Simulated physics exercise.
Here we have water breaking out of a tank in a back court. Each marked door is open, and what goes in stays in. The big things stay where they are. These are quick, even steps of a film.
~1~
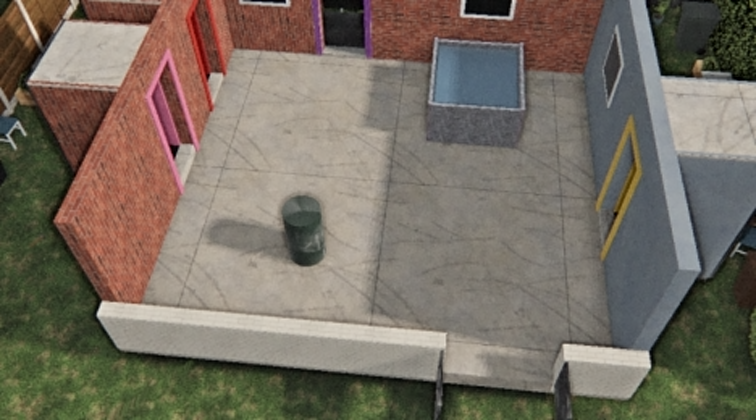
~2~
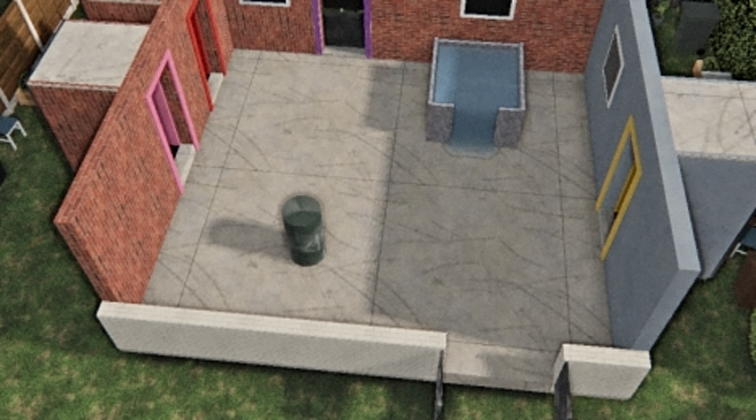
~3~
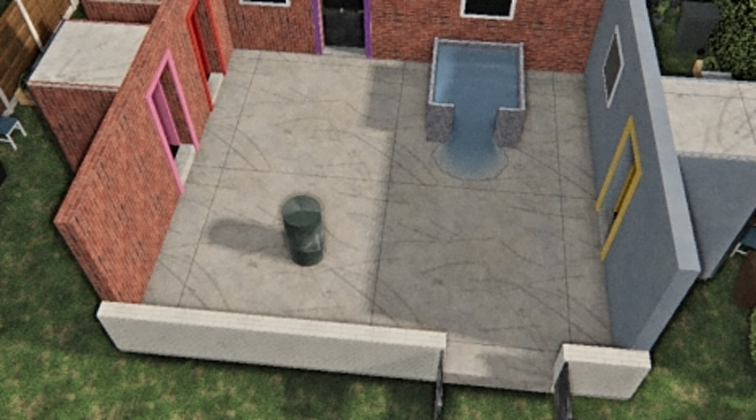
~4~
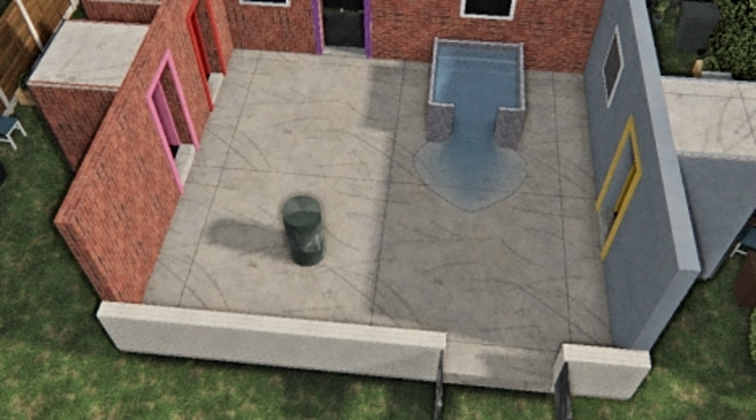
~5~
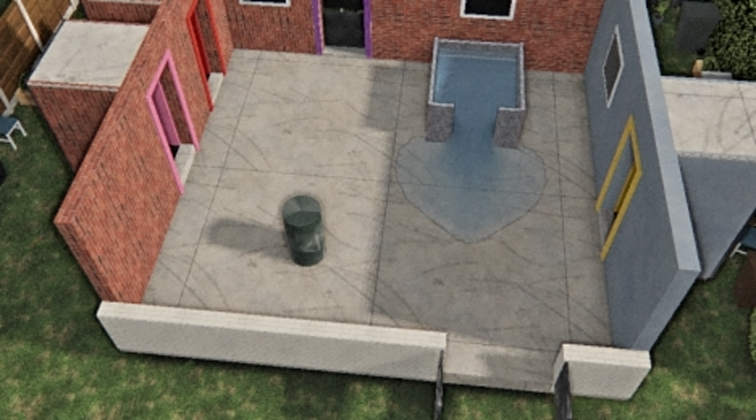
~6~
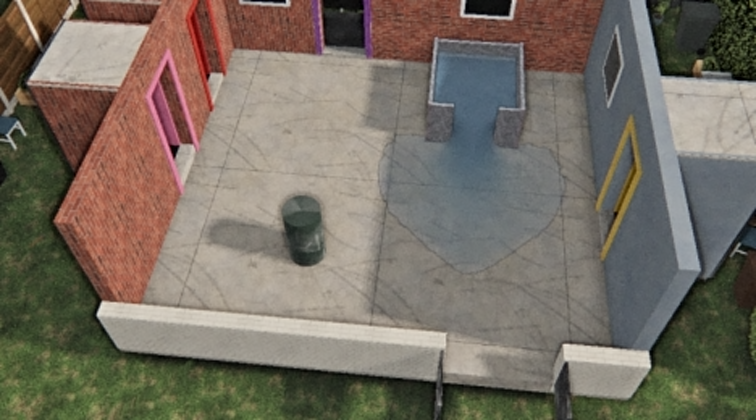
In a walled back court with a dark green barrel standing on the paving, a stone tank of water opens at its front, and water pours through the gap, spreading across the slabs in a steadily widening, rounded pool.
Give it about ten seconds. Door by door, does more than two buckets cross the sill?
In the end: The purple door holds within the limit; the yellow door holds within the limit; the red door holds within the limit; the pink door holds within the limit.
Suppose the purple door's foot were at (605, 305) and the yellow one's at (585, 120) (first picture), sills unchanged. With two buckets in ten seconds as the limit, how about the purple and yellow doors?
One by one: The purple one passes that mark; the yellow one lets less in.
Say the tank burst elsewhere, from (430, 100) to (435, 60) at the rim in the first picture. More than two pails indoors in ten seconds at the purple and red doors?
The purple one goes over, the red one lets more in.
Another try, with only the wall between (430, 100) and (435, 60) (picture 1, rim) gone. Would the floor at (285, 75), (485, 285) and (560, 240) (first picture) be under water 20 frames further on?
In that order: Awash, not flooded, free of water.
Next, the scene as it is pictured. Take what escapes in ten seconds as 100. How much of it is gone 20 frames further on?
About 40 per cent.
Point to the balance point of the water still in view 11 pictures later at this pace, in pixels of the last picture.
At about (463, 183).
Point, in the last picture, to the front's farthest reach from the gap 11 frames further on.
Around (262, 339).
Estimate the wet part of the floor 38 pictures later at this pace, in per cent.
Close to 55 %.
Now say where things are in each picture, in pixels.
The first picture shows the water tank at (477, 77) is whole and still.
In the second picture, water pours out at (473, 132) and has run to (448, 148).
In the third picture, the front is at (480, 178), out from the gap at (473, 132).
In the fourth picture, water pours out at (473, 133) and has run to (479, 207).
In the fifth picture, water pours out at (473, 132) and has run to (460, 236).
In the sixth picture, water pours out at (473, 132) and has run to (459, 266).
A moment on, water covers 40 % of the floor; the purple door not reached, the yellow door wet at the sill, nothing in, the red door not reached, the pink door not reached.
Next, water covers 45 % of the floor; the purple door not reached, the yellow door under two buckets in, the red door not reached, the pink door not reached.
Then, water covers 50 % of the floor; the purple door not reached, the yellow door under two buckets in, the red door not reached, the pink door not reached.
Later, water covers 55 % of the floor; the purple door not reached, the yellow door under two buckets in, the red door not reached, the pink door wet at the sill, nothing in.
In the end, water covers 85 % of the floor; the purple door not reached, the yellow door under two buckets in, the red door wet at the sill, nothing in, the pink door wet at the sill, nothing in.
